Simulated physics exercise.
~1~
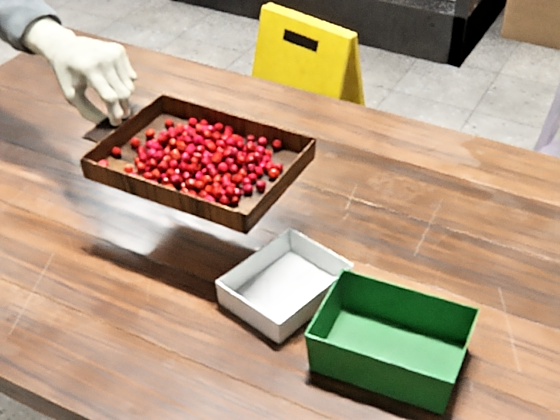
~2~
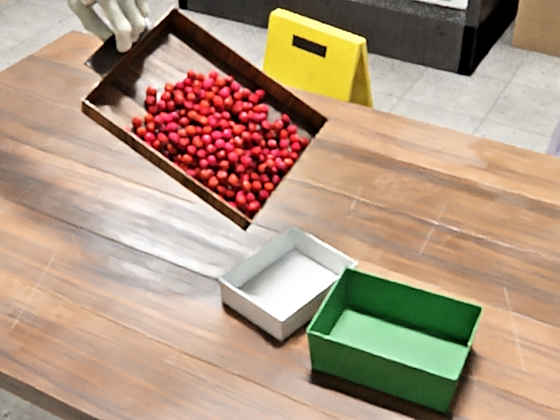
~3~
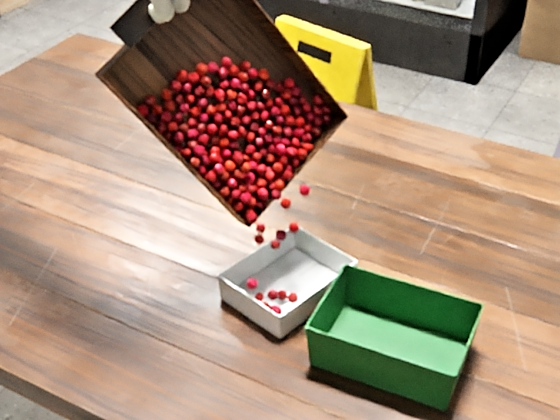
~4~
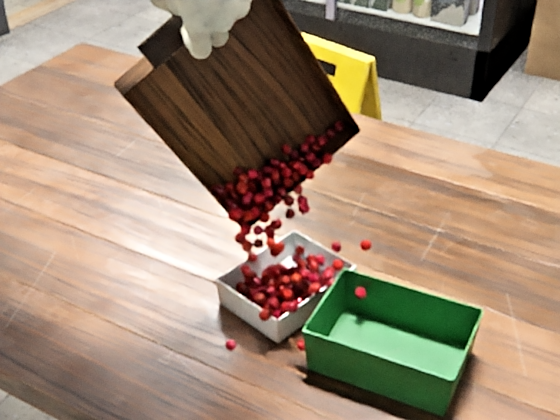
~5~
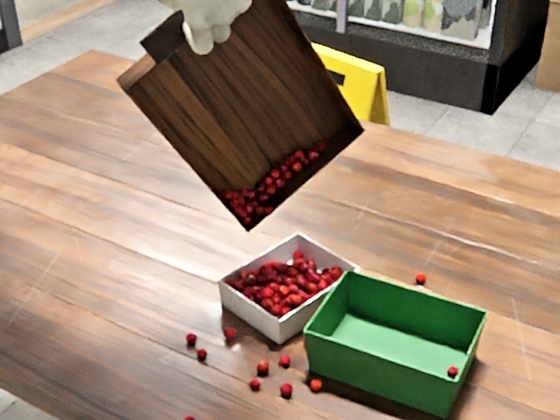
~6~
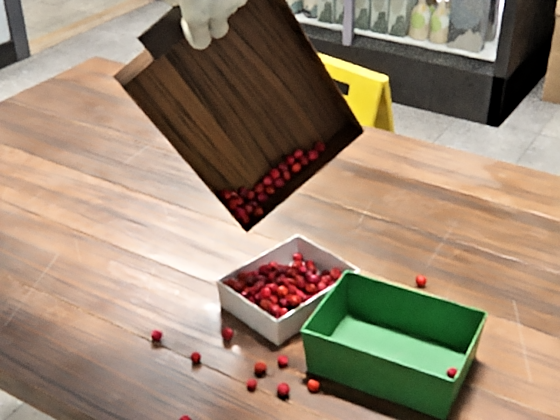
A tray of cranberries tips right, filling the white tin and leaving some scattered outside.
